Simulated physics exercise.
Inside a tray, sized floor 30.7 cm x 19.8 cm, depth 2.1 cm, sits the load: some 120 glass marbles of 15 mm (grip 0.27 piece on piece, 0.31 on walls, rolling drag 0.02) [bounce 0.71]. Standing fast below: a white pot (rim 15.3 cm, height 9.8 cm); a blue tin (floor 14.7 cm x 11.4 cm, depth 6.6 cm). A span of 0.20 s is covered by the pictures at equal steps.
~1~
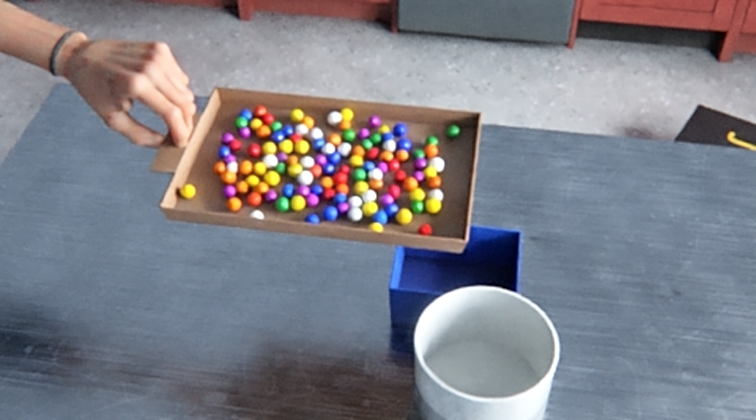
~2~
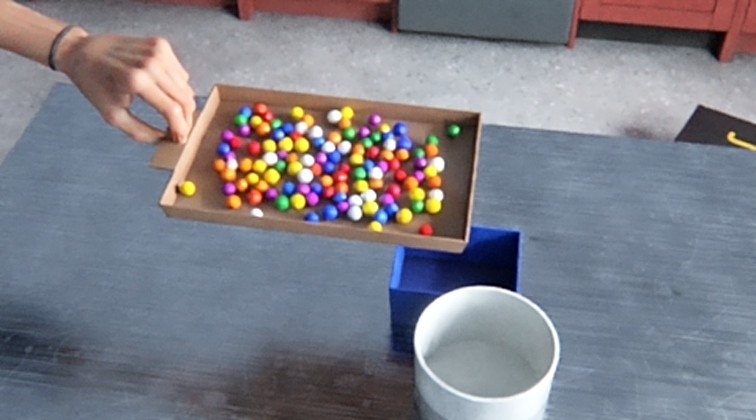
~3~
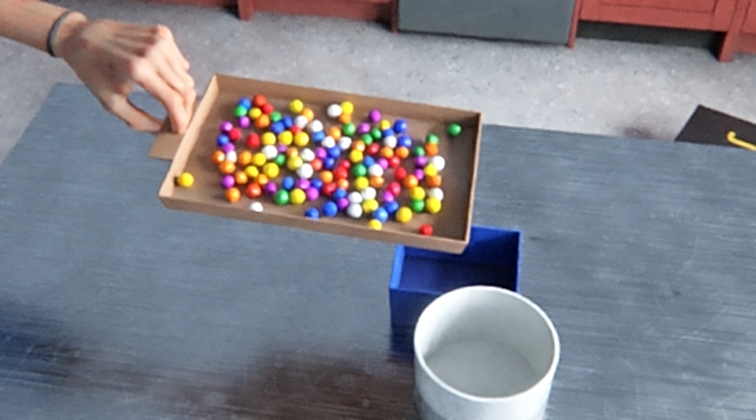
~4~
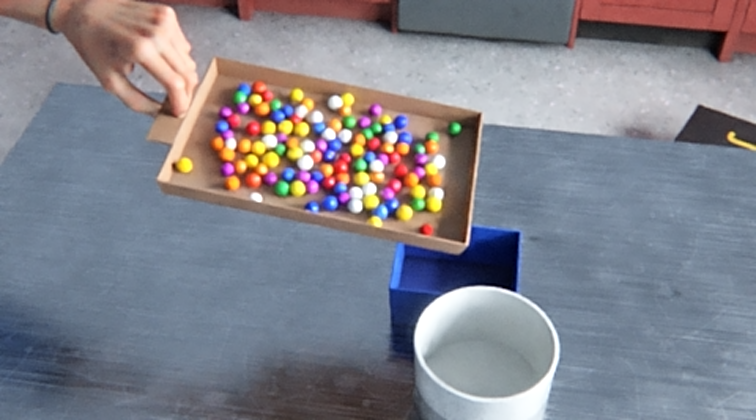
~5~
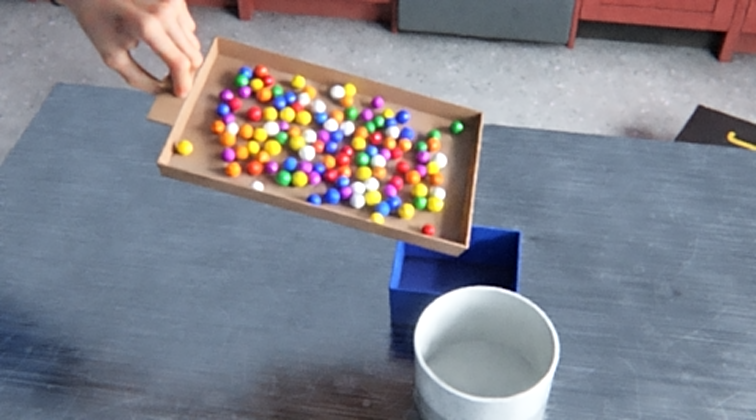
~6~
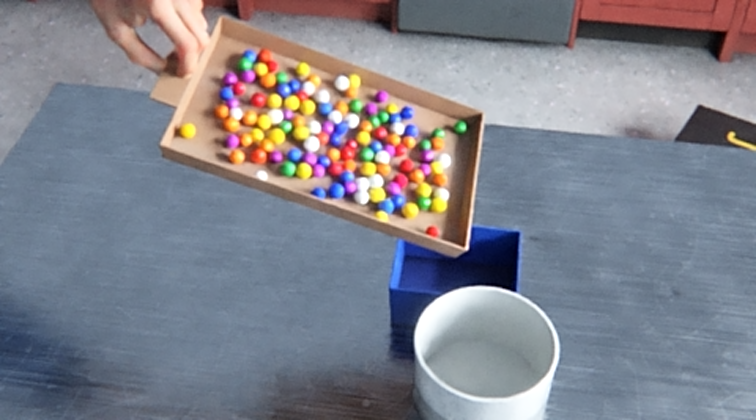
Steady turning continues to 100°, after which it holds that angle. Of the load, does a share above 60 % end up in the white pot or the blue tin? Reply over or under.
Over.
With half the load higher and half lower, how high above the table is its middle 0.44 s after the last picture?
Roughly 22 cm.
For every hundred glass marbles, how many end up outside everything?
30%, roughly.
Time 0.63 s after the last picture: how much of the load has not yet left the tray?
Some 5 per cent of the load.
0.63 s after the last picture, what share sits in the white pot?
Some 45 per cent.
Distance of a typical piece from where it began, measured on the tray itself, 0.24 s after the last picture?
8 cm.
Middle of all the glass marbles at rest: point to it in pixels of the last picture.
The centre ends up at about (480, 378) in the last view.
Then, 0.24 s after the last picture, tilt 52 degrees; tray 100 %; middle of all pieces on or above the table near (417, 150).
Then, 0.44 s after the last picture, tilt 79 degrees; tray 35 %, white pot 5 %, in the air 60 %; middle of all pieces on or above the table near (484, 218).
Then, 0.63 s after the last picture, tilt 100 degrees; outside 10 %, blue tin 10 %, white pot 45 %, in the air 35 %; middle of all pieces on or above the table near (517, 315).
Then, 0.80 s after the last picture, tilt 100 degrees; outside 15 %, blue tin 15 %, white pot 55 %, in the air 15 %; middle of all pieces on or above the table near (529, 343).
In the end, outside 30 %, blue tin 15 %, white pot 55 %.
